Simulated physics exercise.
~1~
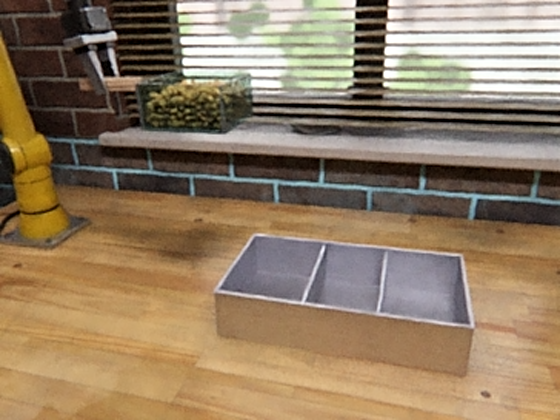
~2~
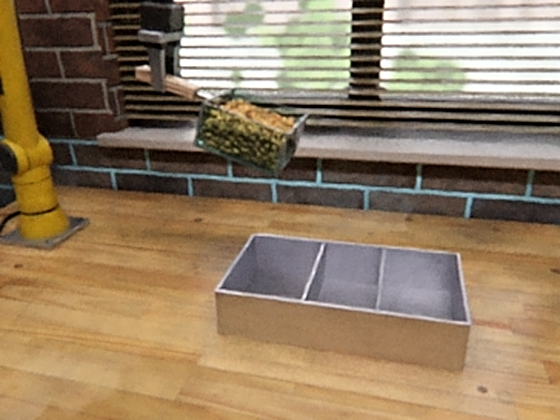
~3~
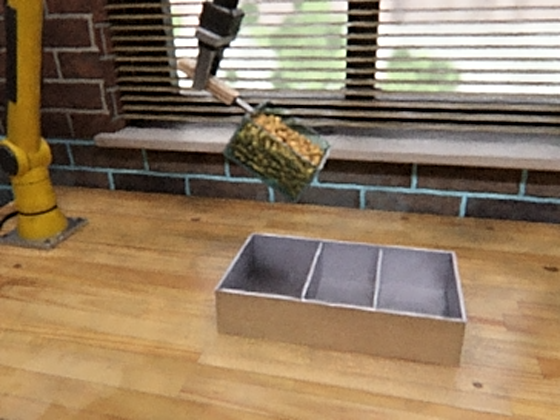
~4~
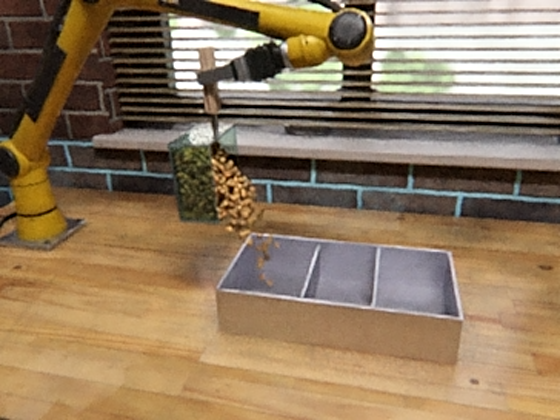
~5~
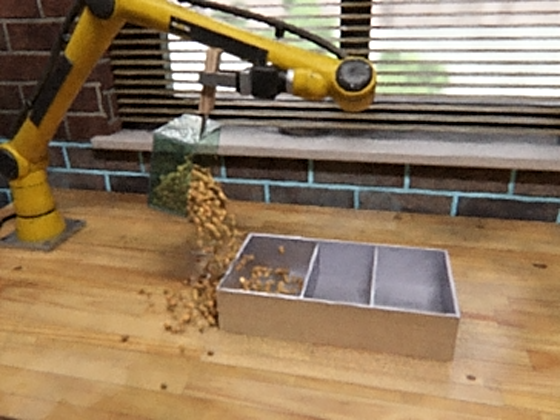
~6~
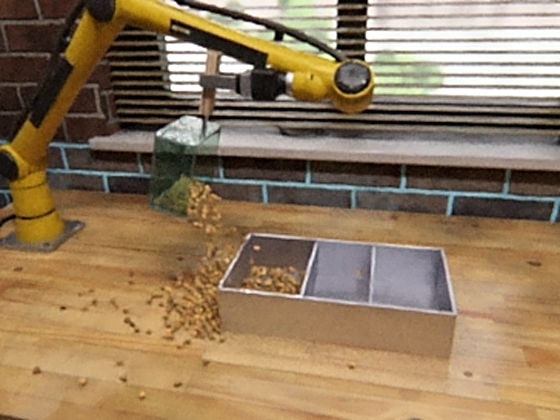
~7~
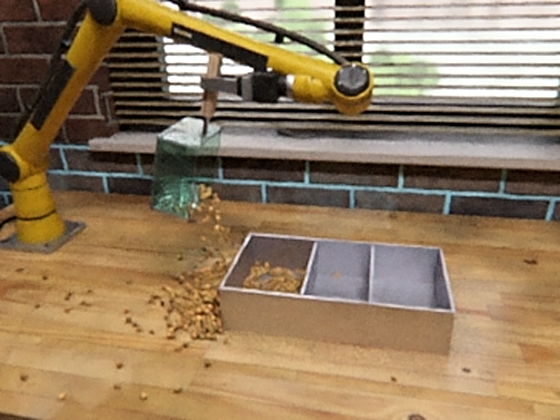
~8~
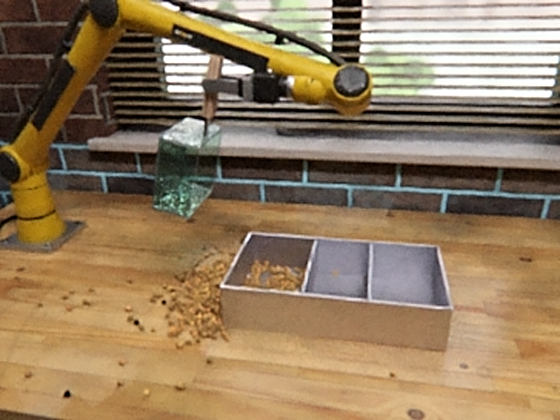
A yellow robot arm tips chickpeas from a clear green box, spilling most beside a divided crate.
